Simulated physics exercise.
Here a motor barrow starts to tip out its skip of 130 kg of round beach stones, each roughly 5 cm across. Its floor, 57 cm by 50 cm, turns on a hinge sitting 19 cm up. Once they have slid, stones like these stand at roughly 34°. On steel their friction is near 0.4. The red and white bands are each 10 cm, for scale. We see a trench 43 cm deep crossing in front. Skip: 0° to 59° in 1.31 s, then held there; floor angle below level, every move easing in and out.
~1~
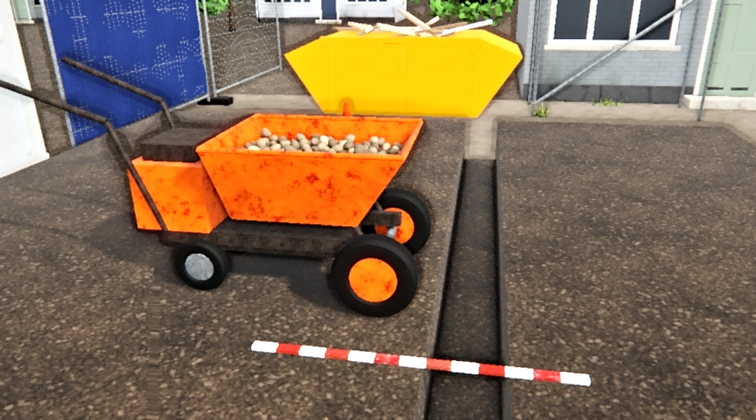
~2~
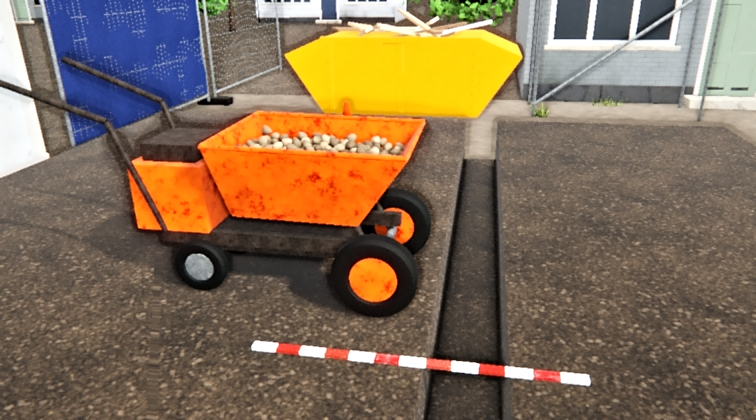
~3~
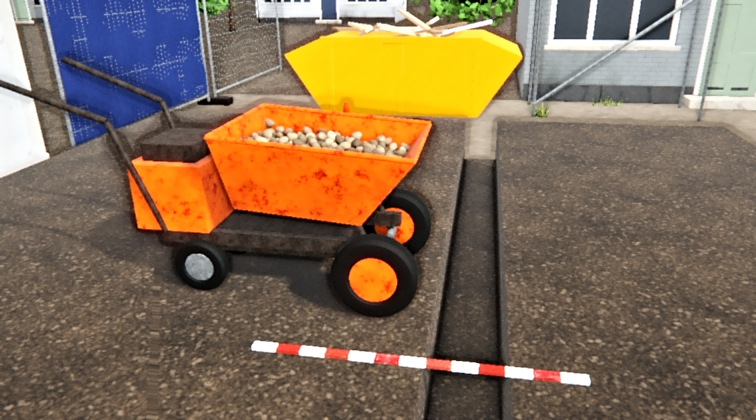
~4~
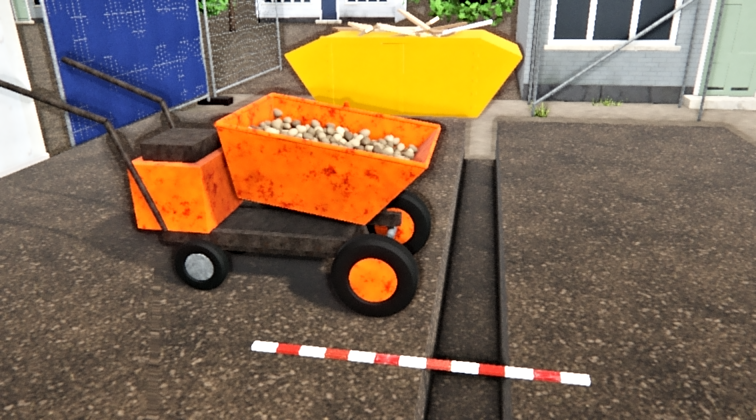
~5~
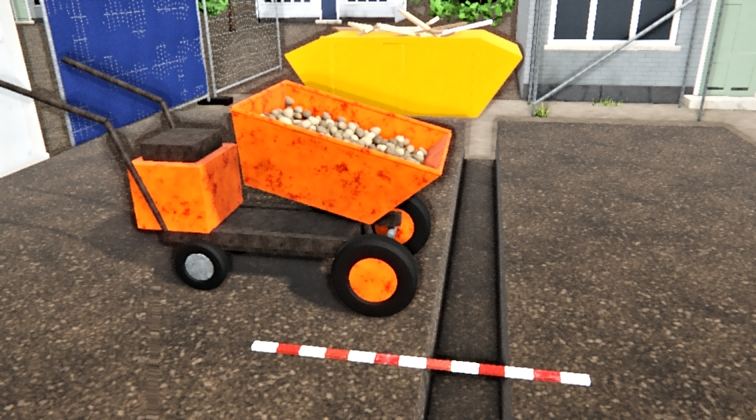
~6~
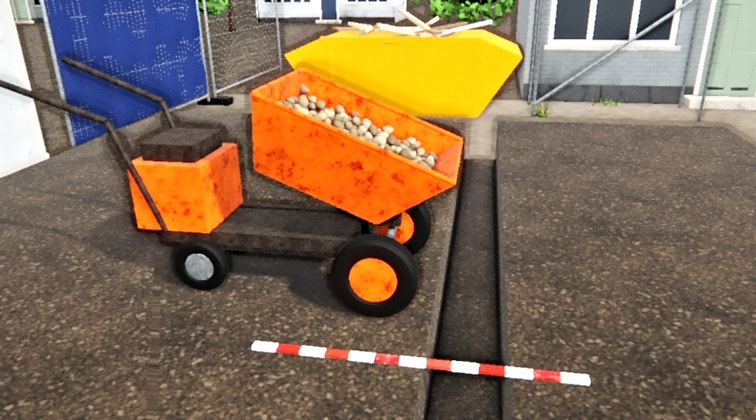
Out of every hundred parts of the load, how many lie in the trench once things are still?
Around 14 out of 100.
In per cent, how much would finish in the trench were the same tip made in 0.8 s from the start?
About 10%.
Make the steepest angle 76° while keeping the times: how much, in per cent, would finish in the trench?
It would be near 15 per cent.
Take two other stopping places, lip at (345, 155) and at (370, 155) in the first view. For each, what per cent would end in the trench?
Near 50 and near 35 percent.
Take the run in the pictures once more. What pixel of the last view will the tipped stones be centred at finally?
Around (549, 293).
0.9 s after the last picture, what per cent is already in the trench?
Roughly 0% by that time.
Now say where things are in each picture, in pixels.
In the first frame, the skip is at 0°, its lip at (404, 159); the top of the load is at (330, 145).
The second frame shows lip at (407, 159), floor tilted 1°, highest stones at (313, 142).
The third frame shows lip at (414, 162), floor tilted 4°, highest stones at (281, 137).
The fourth frame shows lip at (426, 167), floor tilted 9°, highest stones at (277, 126).
In the fifth frame, the skip is at 16°, its lip at (440, 174); the top of the load is at (288, 113).
In the sixth frame, the skip is at 22°, its lip at (454, 183); the top of the load is at (299, 102).
Then, 0.4 s after the last picture the floor is at 50°, 100 % in the skip; the foremost stones are at (478, 200).
Then, 0.9 s after the last picture the floor is at 59°, 86 % in the skip, 1 % in the trench, 13 % past the trench; the foremost stones are at (578, 299).
Then, 1.2 s after the last picture the floor is at 59°, 62 % in the skip, 38 % past the trench; the foremost stones are at (681, 327).
Then, 3.2 s after the last picture the floor is at 59°, 35 % in the skip, 14 % in the trench, 51 % past the trench; the foremost stones are past the picture's edge.
